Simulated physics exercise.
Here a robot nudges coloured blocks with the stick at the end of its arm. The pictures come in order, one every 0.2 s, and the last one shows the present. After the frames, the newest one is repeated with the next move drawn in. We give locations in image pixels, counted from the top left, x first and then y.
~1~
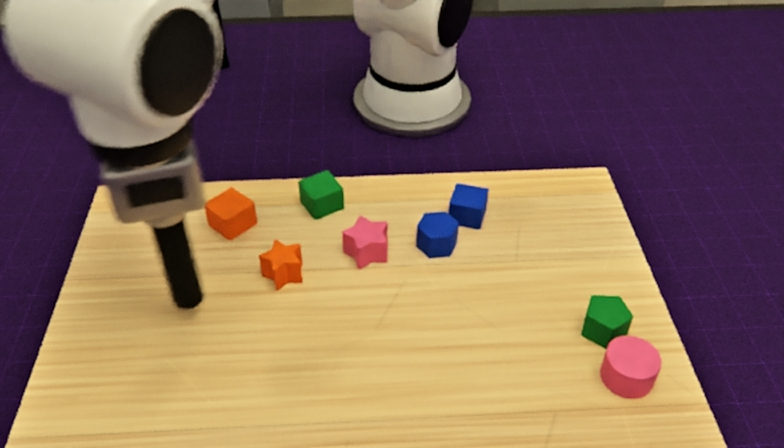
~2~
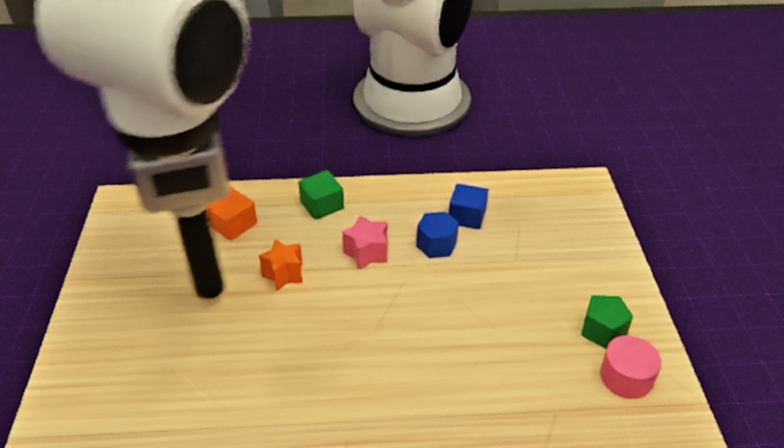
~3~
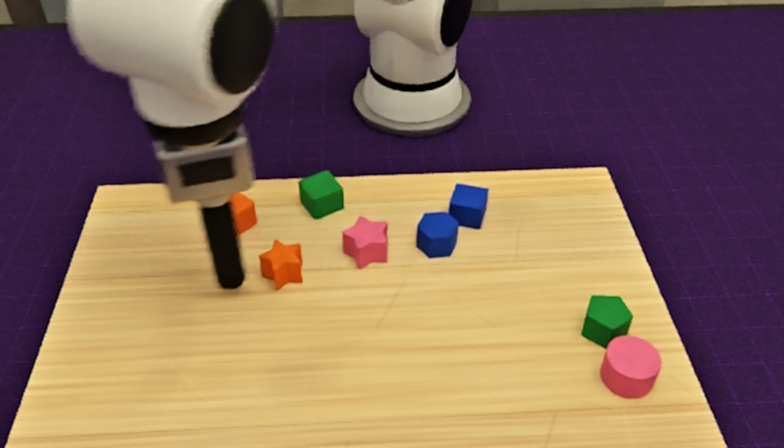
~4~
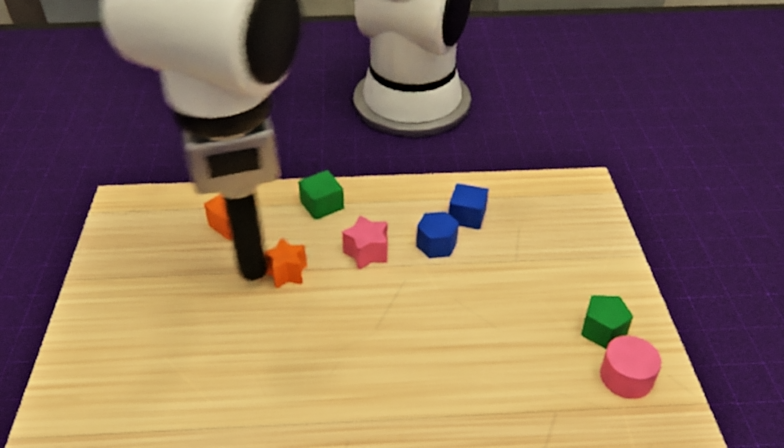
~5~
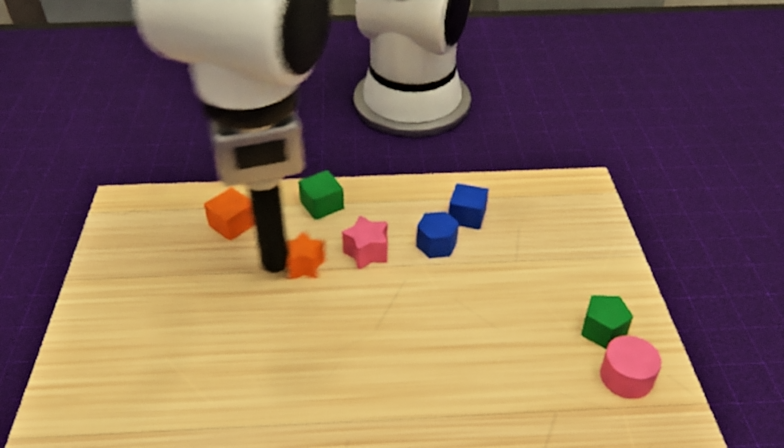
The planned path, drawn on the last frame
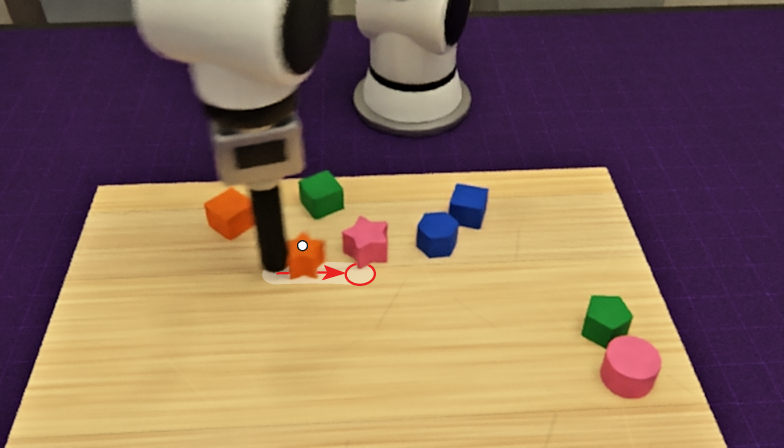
In this clip, a robot arm moves its black stick rightward over a wooden board of coloured blocks, reaches the orange star-shaped block and nudges it a short way toward the pink star, while the other blocks stay still.
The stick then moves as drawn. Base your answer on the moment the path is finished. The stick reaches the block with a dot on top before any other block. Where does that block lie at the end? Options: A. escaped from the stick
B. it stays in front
That would be A.
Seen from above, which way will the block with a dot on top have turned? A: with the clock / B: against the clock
B: Against the clock.
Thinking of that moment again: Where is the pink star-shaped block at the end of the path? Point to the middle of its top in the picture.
The centre of its top will be at (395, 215).
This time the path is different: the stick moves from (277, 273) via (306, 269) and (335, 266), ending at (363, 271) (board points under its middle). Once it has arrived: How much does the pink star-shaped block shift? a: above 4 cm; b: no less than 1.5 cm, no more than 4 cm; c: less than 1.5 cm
It's a.
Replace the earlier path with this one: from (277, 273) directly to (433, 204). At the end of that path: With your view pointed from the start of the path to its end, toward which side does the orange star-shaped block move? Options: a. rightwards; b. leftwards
(a)
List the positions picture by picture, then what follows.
In the first picture, stick tip (189, 300); block tops, orange star-shaped block (282, 254); pink star-shaped block (367, 231); blue hexagon (438, 224).
In the second picture, stick (210, 289); blocks unchanged.
In the third picture, stick (231, 280); blocks unchanged.
In the fourth picture, stick (253, 271); orange star-shaped block (284, 253).
In the fifth picture, stick (276, 263); orange star-shaped block (303, 246); pink star-shaped block (367, 231); blue hexagon (438, 224).
Path on the board, from (277, 273) through (319, 273) to (360, 274); the dot is on the orange star-shaped block.
What follows on the original path. Halfway along, stick (318, 263); orange star-shaped block (338, 237), turned 30° anticlockwise; pink star-shaped block (374, 228), turned 20° clockwise.
At the end, stick (360, 264); orange star-shaped block (368, 234), turned 55° anticlockwise; pink star-shaped block (395, 215); blue hexagon in place.
